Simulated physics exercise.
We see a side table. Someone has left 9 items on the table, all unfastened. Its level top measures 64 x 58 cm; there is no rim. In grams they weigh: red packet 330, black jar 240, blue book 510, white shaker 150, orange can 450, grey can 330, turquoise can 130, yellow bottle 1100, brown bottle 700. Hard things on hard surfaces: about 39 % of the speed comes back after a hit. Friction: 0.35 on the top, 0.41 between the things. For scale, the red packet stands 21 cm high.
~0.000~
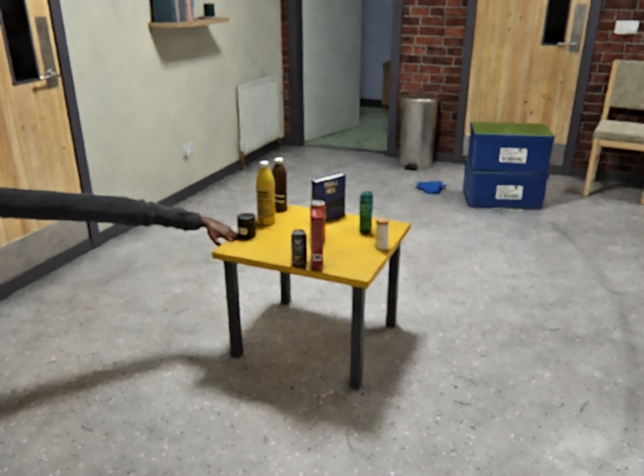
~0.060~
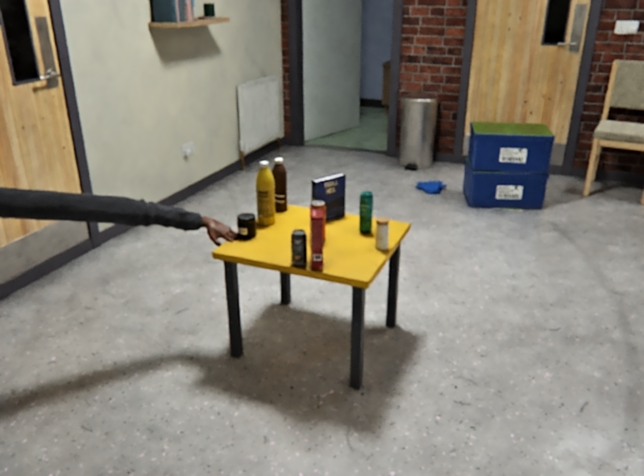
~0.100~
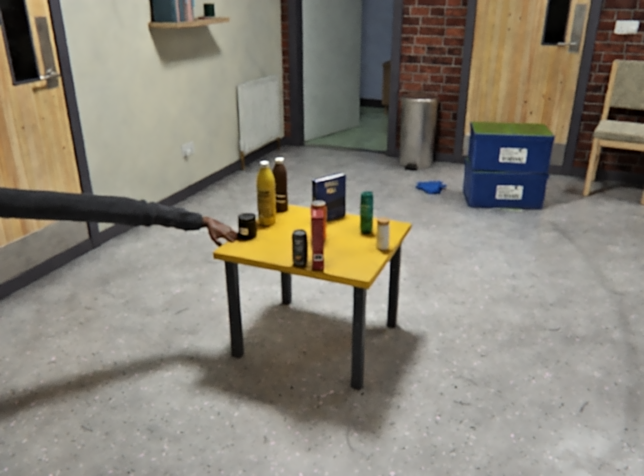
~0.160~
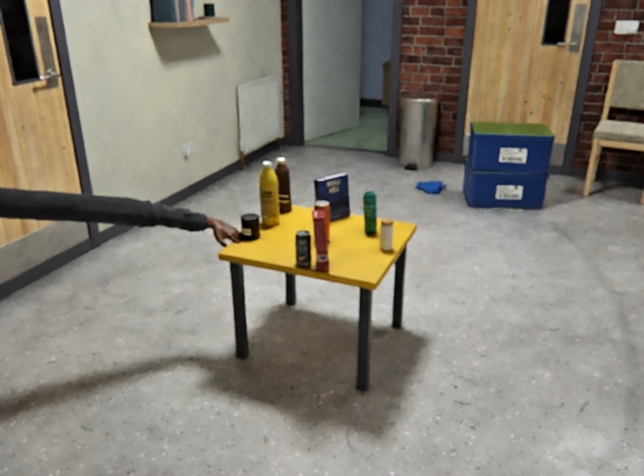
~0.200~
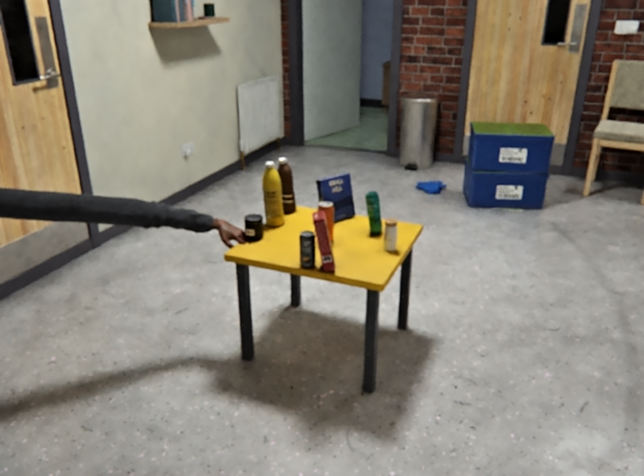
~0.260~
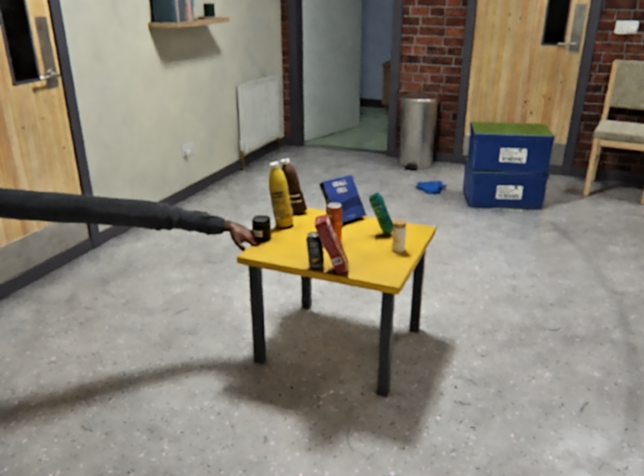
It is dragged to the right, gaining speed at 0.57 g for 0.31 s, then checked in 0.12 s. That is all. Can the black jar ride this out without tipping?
The black jar falls over.
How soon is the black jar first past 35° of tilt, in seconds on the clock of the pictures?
Near 0.4 s.
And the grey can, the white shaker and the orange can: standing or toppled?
The grey can tips over; the white shaker stays upright; the orange can keeps standing.
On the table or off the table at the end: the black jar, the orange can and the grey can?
The black jar ends off the table; the orange can ends on the table; the grey can ends off the table.
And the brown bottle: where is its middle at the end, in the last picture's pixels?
Around (312, 313).
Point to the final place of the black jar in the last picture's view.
Around (334, 350).
After 0.36 s, table shifted 25 cm; black jar, yellow bottle and brown bottle now off the table; blue book on its side; turquoise can 73° off upright.
After 0.56 s, table shifted 38 cm; red packet now off the table; grey can on its side; blue book on its side.
After 0.76 s, table shifted 38 cm; blue book on its side; turquoise can on its side; grey can on its side.
After 1.36 s, table shifted 38 cm; grey can now off the table; blue book on its side; turquoise can on its side.
In the end (2.6 s), off the table and tipped over, red packet, black jar, grey can, yellow bottle and brown bottle; toppled on the table, blue book and turquoise can; the other 2 under 5 cm from the start. At the end, from the last picture's camera, black jar near (334, 350).
